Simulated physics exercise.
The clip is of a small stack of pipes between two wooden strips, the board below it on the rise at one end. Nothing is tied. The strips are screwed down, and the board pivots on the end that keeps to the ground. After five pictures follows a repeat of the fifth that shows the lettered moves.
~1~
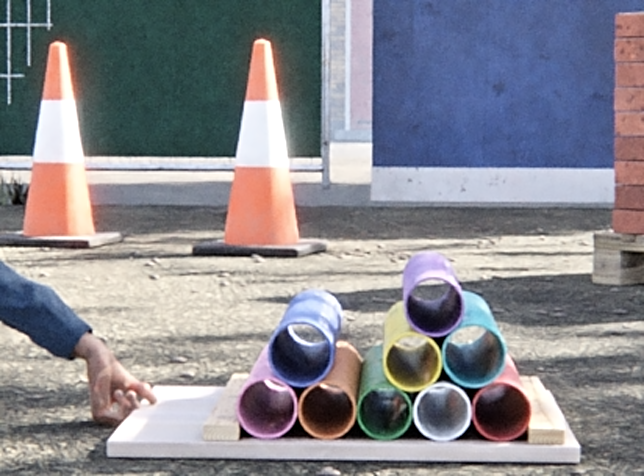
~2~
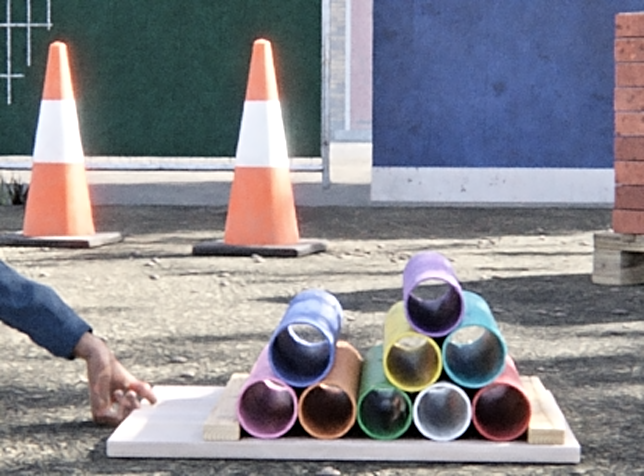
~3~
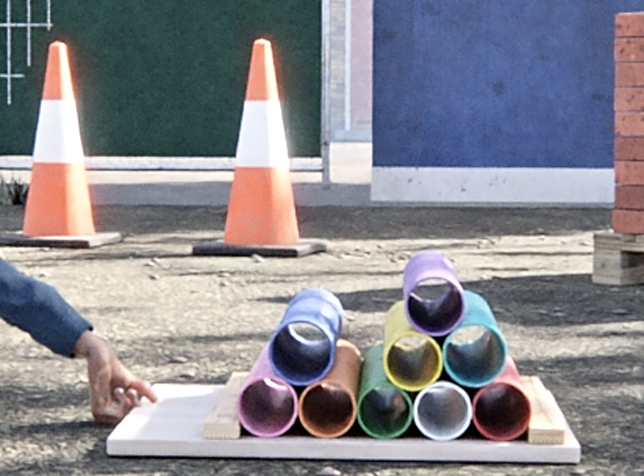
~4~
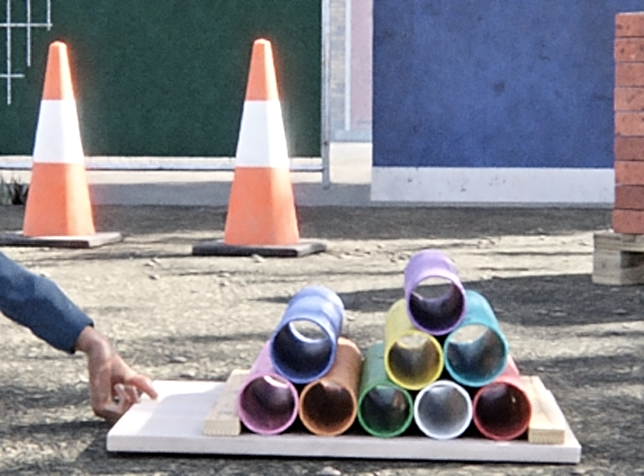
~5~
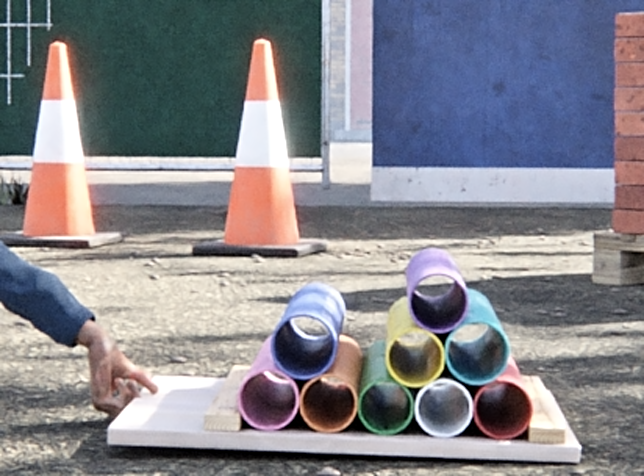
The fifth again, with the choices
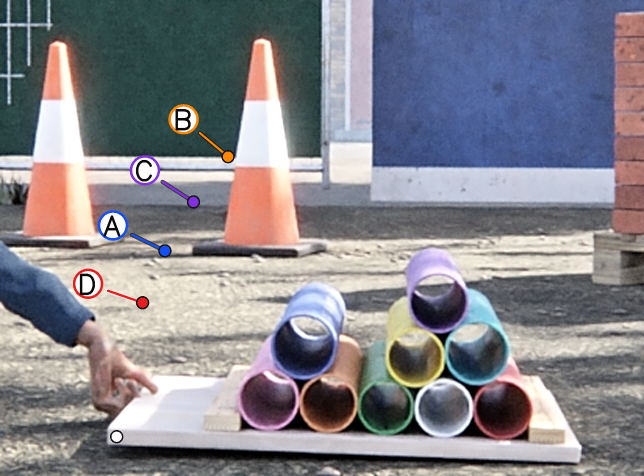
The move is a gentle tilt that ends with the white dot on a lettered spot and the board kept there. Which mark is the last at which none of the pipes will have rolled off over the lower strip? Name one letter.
The highest mark that will do is D.
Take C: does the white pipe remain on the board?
Yes.
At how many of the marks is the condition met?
One of them.
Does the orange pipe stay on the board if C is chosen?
The orange pipe: Yes.
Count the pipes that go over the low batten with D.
With D, none.
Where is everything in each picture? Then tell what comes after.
In the first picture, board (347, 413); pink pipe (267, 408); orange pipe (327, 410).
In the second picture, purple pipe (434, 306); orange pipe (327, 410).
In the third picture, board (347, 412); red pipe (502, 411).
In the fourth picture, board (347, 410); pink pipe (267, 403); orange pipe (328, 407).
In the fifth picture, board (348, 408); pink pipe (268, 399); orange pipe (329, 403).
On the marked copy, A at (165, 251); B at (228, 157); C at (193, 202); D at (143, 303); the white dot at (117, 437).
Following D. Soon after the start, board at 14°.
Later, board at 19°.
In the end, board at 19°, none over the low batten.
As for the rest, A four over the low batten (yellow, blue, turquoise, purple); B four over the low batten (yellow, blue, turquoise, purple); C four over the low batten (yellow, blue, turquoise, purple).
